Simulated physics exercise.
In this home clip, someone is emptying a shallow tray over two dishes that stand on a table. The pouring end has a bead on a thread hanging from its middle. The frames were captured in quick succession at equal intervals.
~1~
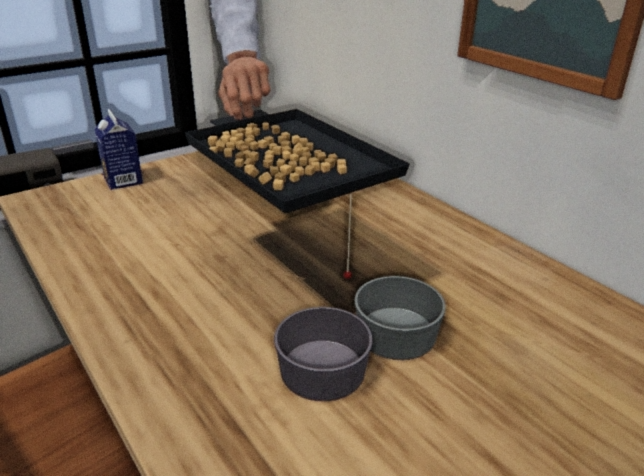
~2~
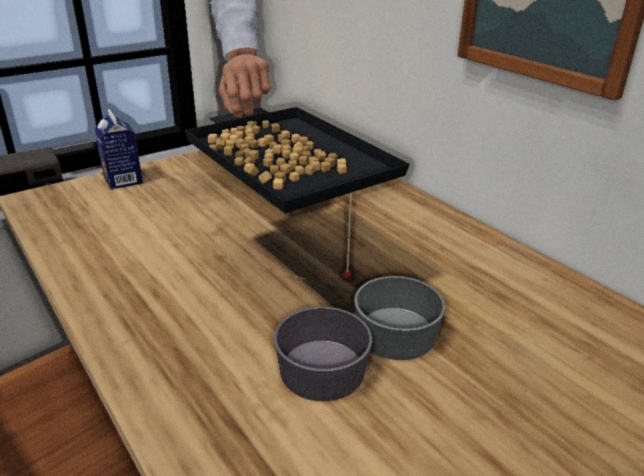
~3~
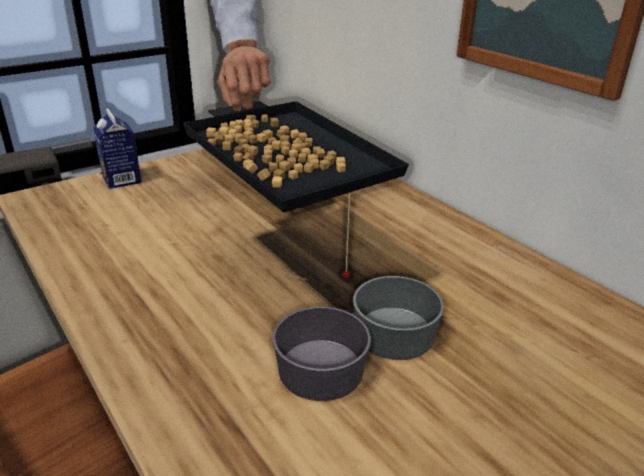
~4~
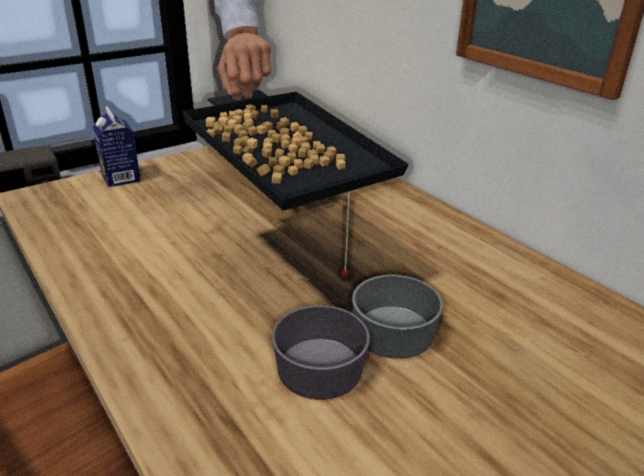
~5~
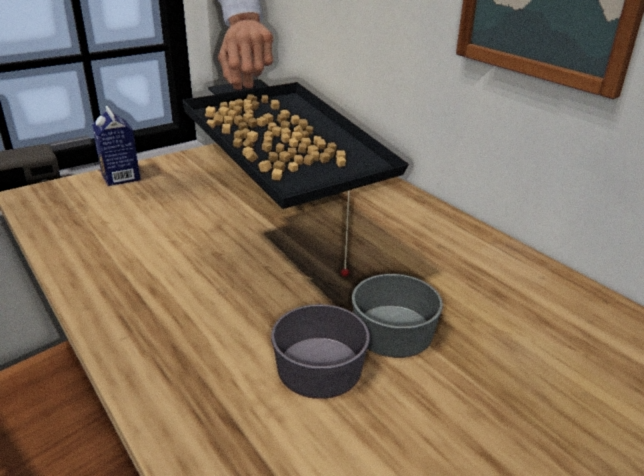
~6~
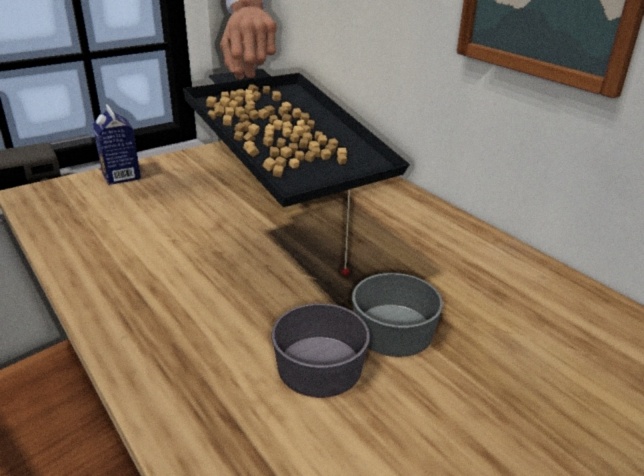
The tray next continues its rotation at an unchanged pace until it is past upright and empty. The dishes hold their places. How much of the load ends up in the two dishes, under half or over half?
Over half.
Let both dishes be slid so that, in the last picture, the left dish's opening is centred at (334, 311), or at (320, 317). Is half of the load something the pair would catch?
The bulk of it, then the bulk of it.
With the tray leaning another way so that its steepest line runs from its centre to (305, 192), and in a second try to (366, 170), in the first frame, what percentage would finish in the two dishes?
You'd get 50 per cent the first time and 20 per cent the second time.
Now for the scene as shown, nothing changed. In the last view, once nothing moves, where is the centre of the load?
The centre comes to rest close to (403, 330).
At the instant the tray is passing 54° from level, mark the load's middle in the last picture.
In the last view the centre sits at roughly (345, 163).
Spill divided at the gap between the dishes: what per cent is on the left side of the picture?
I'd say some 10 in a hundred.
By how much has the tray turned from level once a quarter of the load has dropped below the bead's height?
The angle is roughly 110° at that point.
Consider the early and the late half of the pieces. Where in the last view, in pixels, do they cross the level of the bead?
The leading part at (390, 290), the rest of it at (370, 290).
Shortly afterwards, tray tipped steeply; all but a few on the tray; only a few in the air.
Next, tray tipped right over; all but a few on the tray; only a few in the left dish; only a few in the right dish; only a few outside both.
Some moments later, tray tipped past a quarter turn; near a quarter in the left dish; near two thirds in the right dish; near a quarter outside both.
In the end, tray tipped past a quarter turn; near a quarter in the left dish; near two thirds in the right dish; near a quarter outside both.
